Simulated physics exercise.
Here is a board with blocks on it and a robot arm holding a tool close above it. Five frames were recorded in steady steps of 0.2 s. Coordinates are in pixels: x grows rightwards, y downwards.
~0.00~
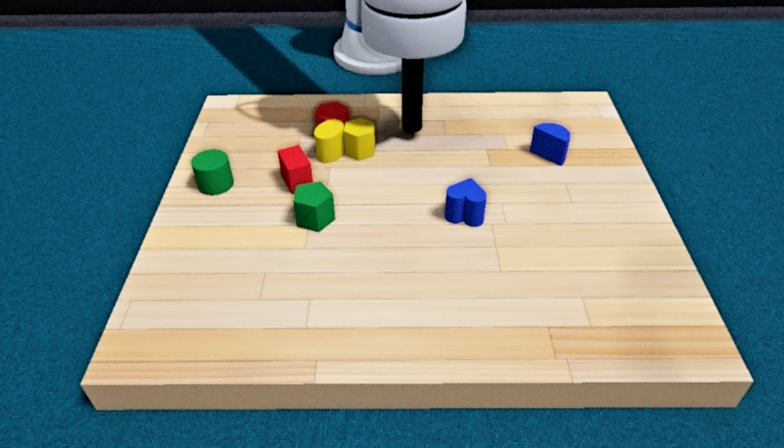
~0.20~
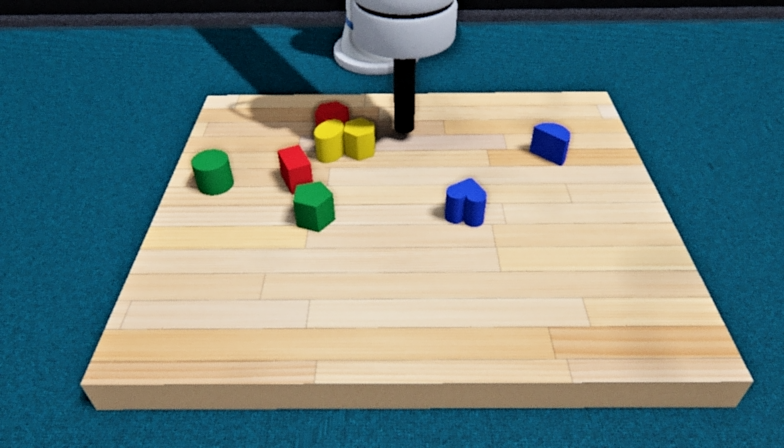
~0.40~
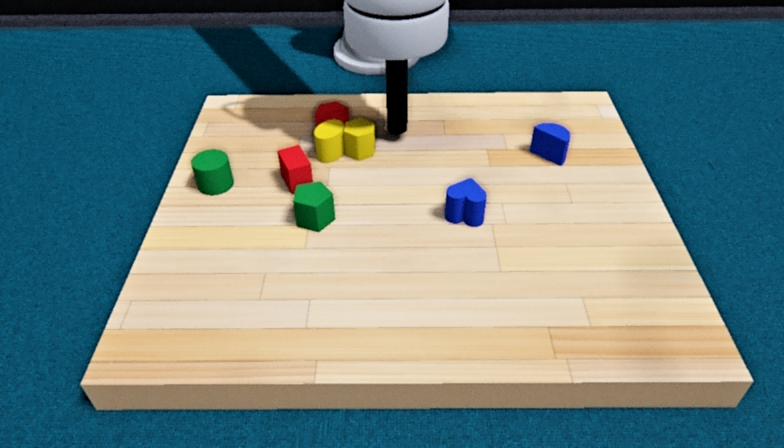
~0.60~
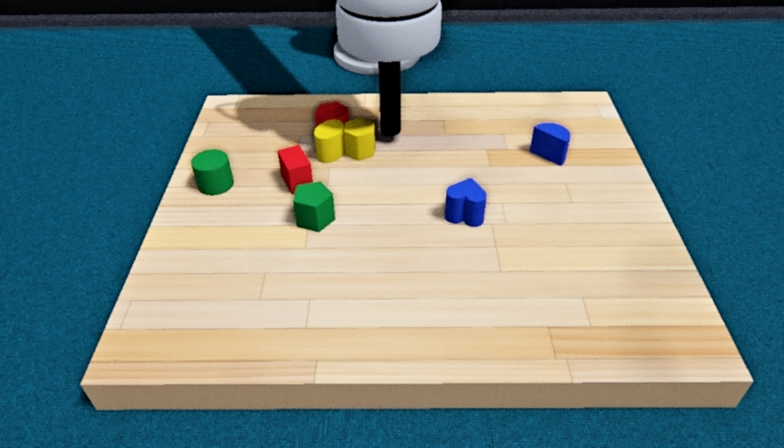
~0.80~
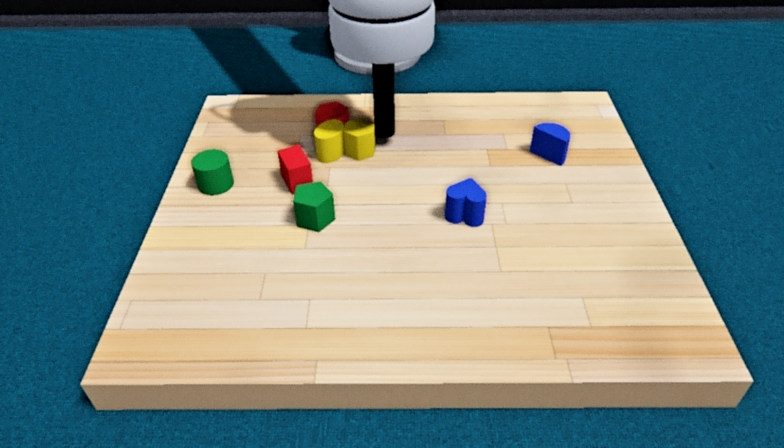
A white robot arm holds a black tool over the far side of a pale wooden board on a teal surface, seen from the front and above. Two touching yellow blocks sit beside red ones at the upper left, with green blocks nearby and two blue blocks to the right. The tool slides slowly a short way left toward the yellow pair, while the blocks and camera stay still.
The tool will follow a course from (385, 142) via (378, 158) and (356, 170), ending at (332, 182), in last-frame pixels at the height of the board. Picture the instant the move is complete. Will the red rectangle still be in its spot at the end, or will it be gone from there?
Left where it is.
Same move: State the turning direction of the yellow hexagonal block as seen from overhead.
That block twists clockwise.
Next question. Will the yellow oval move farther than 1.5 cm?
I expect so.
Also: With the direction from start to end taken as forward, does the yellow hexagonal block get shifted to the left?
In short: No.
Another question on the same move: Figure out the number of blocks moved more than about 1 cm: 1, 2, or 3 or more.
That push would leave two blocks displaced by more than about 1 cm.
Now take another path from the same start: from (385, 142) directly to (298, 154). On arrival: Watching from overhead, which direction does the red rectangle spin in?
Anticlockwise.
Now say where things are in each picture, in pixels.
Lower end of the tool at (412, 128), tops of blocks, red rectangle at (294, 156), yellow oval at (329, 128), yellow hexagonal block at (359, 126), in the first frame.
Tool at (404, 128), blocks as before, in the second frame.
Tool at (397, 129), blocks as before, in the third frame.
Tool at (391, 131), blocks as before, in the fourth frame.
Tool at (385, 133), red rectangle at (294, 156), yellow oval at (329, 128), yellow hexagonal block at (359, 126), in the fifth frame.
What follows on the original path. One third of the way, tool at (377, 150); yellow oval at (322, 128); yellow hexagonal block at (349, 133), turned 40° clockwise.
Two thirds of the way, tool at (355, 161); yellow oval at (313, 127), turned 20° clockwise; yellow hexagonal block at (330, 139), turned 85° clockwise.
At the end, tool at (331, 173); red rectangle not moved; yellow oval at (312, 126), turned 20° clockwise; yellow hexagonal block at (319, 141), turned 125° clockwise.
